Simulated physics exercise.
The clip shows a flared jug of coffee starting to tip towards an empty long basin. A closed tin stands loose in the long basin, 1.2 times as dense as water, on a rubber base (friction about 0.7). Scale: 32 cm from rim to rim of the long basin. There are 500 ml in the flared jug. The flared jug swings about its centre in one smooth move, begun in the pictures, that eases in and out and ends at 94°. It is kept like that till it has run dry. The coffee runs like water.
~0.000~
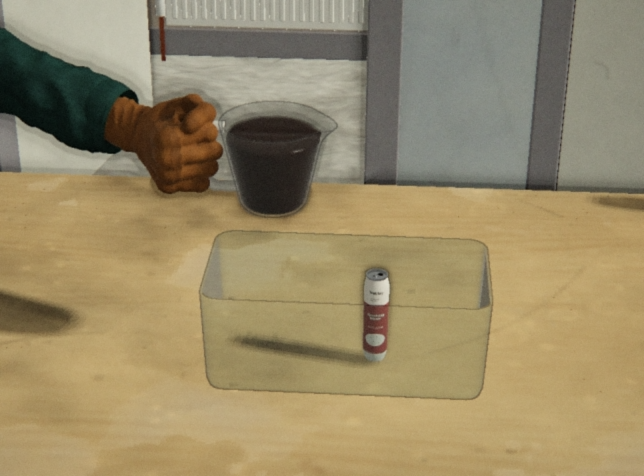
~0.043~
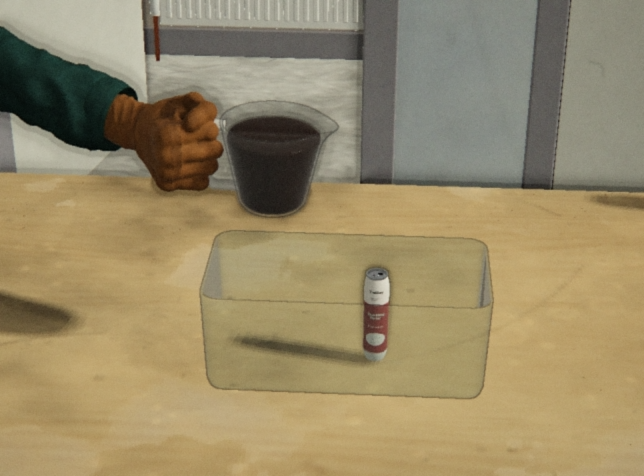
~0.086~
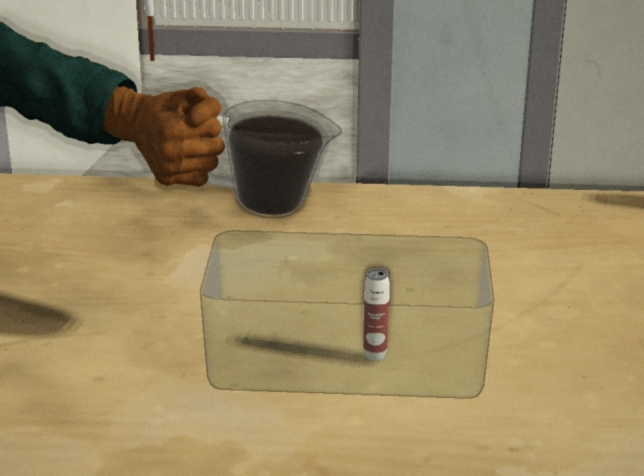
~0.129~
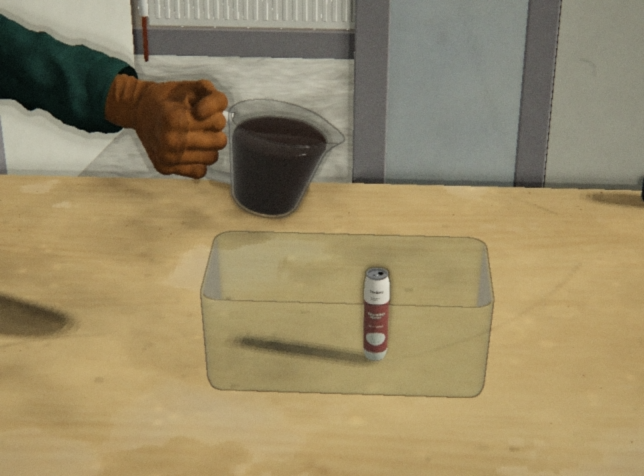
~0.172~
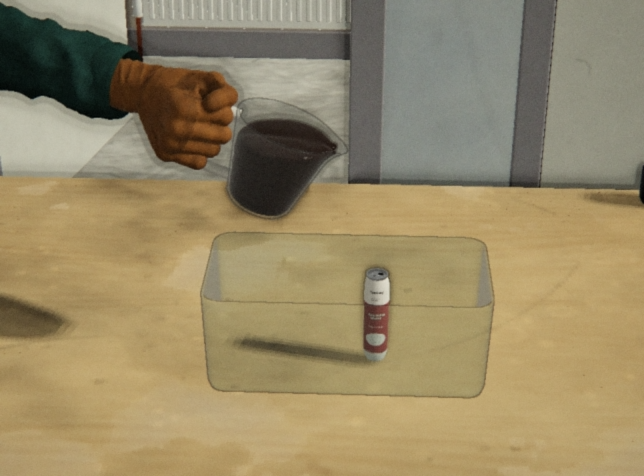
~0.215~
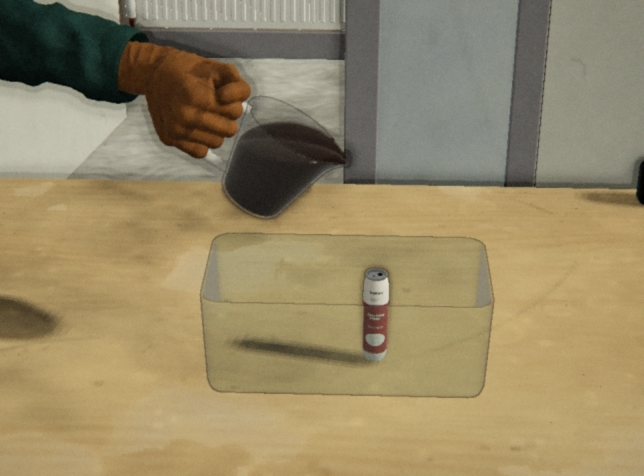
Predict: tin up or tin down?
It goes over.
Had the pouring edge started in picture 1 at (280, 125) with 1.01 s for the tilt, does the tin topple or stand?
Then it keeps standing.
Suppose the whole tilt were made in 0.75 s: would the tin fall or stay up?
The tin falls.
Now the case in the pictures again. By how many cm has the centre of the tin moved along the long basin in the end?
About 6.5 cm.
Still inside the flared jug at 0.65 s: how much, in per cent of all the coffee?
Near 10 in a hundred.
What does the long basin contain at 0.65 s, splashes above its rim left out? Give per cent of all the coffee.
About 78 per cent.
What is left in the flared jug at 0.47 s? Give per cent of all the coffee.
About 44 per cent.
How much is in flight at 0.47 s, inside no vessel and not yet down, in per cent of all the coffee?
About 30 per cent.
By 0.47 s the tilt is 89° and 44 per cent is still to pour; the tin stands where it began.
By 0.65 s the tilt is 94° and 10 per cent is still to pour; the tin leans 5°.
By 0.84 s the tilt is 94° and 1 per cent is still to pour; the tin lies on its side.
By 1.05 s the tilt is 94° and 0 per cent is still to pour; the tin lies on its side.
At rest the tin lies on its side.
